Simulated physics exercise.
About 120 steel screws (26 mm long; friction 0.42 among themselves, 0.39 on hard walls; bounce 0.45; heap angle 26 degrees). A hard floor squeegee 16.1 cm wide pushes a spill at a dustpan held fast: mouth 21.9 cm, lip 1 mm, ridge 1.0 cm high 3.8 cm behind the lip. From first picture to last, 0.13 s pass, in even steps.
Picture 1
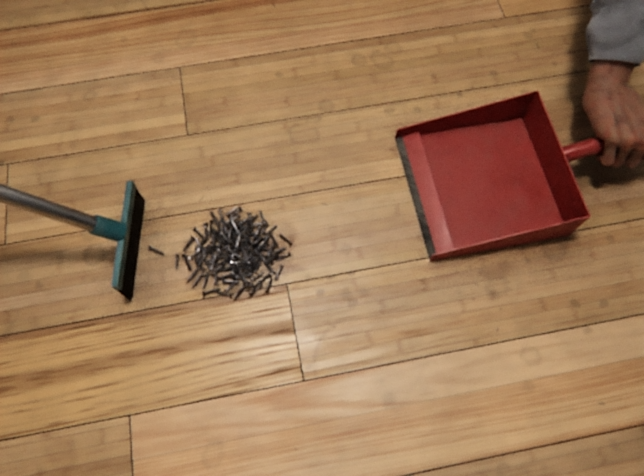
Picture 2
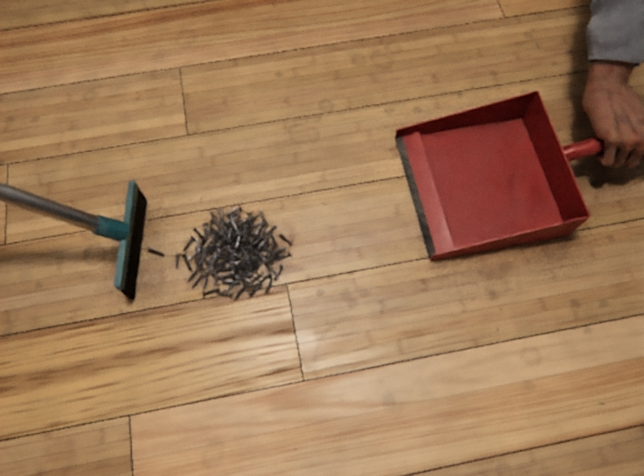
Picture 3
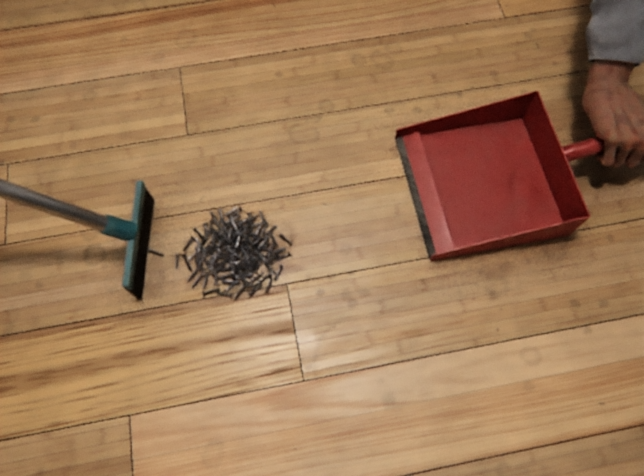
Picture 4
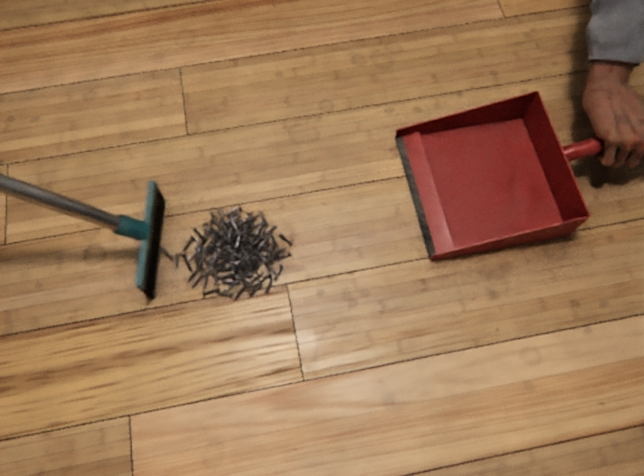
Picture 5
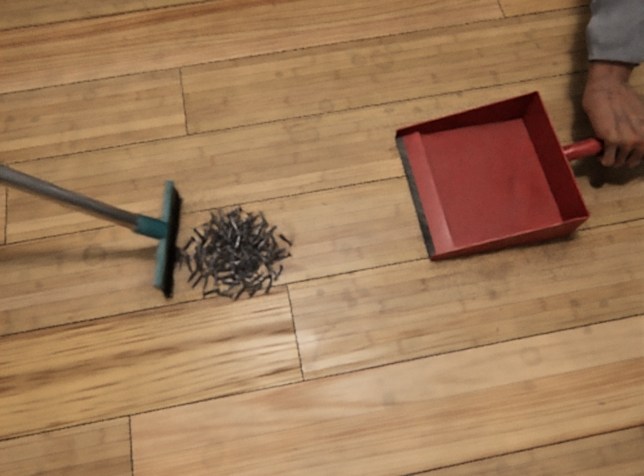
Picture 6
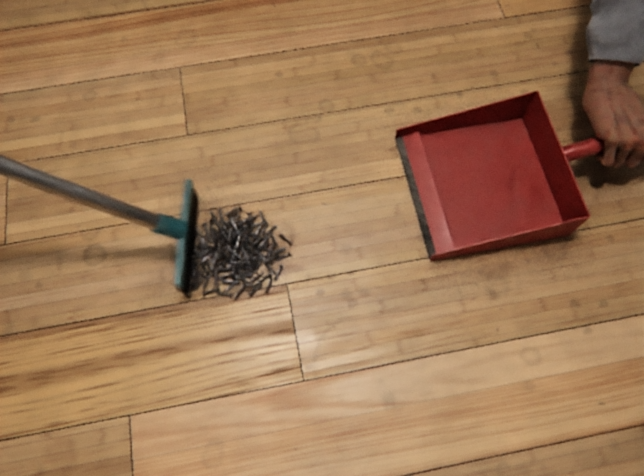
A teal squeegee slid slowly to the right across a wooden floor until it pressed into the left edge of a pile of dark screws, while a hand held a red dustpan still.
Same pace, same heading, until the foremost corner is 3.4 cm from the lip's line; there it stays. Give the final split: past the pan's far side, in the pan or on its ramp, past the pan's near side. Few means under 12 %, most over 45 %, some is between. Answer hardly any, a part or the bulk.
Past the pan's far side: Hardly any; in the pan or on its ramp: A part; past the pan's near side: A part.
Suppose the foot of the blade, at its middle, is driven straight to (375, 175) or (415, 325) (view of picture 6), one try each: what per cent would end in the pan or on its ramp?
About 25 and 0 per cent.
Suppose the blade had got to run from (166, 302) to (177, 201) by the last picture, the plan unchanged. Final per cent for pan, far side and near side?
Pan 0, far 0, near 65.
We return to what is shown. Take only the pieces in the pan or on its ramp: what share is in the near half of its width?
Some 90 per cent.
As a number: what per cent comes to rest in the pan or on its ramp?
About 35 per cent.
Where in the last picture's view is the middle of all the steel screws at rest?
At about (432, 249).
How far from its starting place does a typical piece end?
Roughly 30 cm.
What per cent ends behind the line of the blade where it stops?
Roughly 15 per cent.
Then, 0.16 s after the last picture, middle of the blade 19 cm from the lip; 0 % over the lip, far side 0 %, near side 15 %.
Then, 0.26 s after the last picture, middle of the blade 9 cm from the lip; 0 % over the lip, far side 0 %, near side 30 %.
Then, 0.49 s after the last picture, middle of the blade 5 cm from the lip; 35 % over the lip, far side 0 %, near side 40 %.
In the end, far side 0 %, pan 35 %, near side 40 %, in front of the lip or behind the blade 25 %.
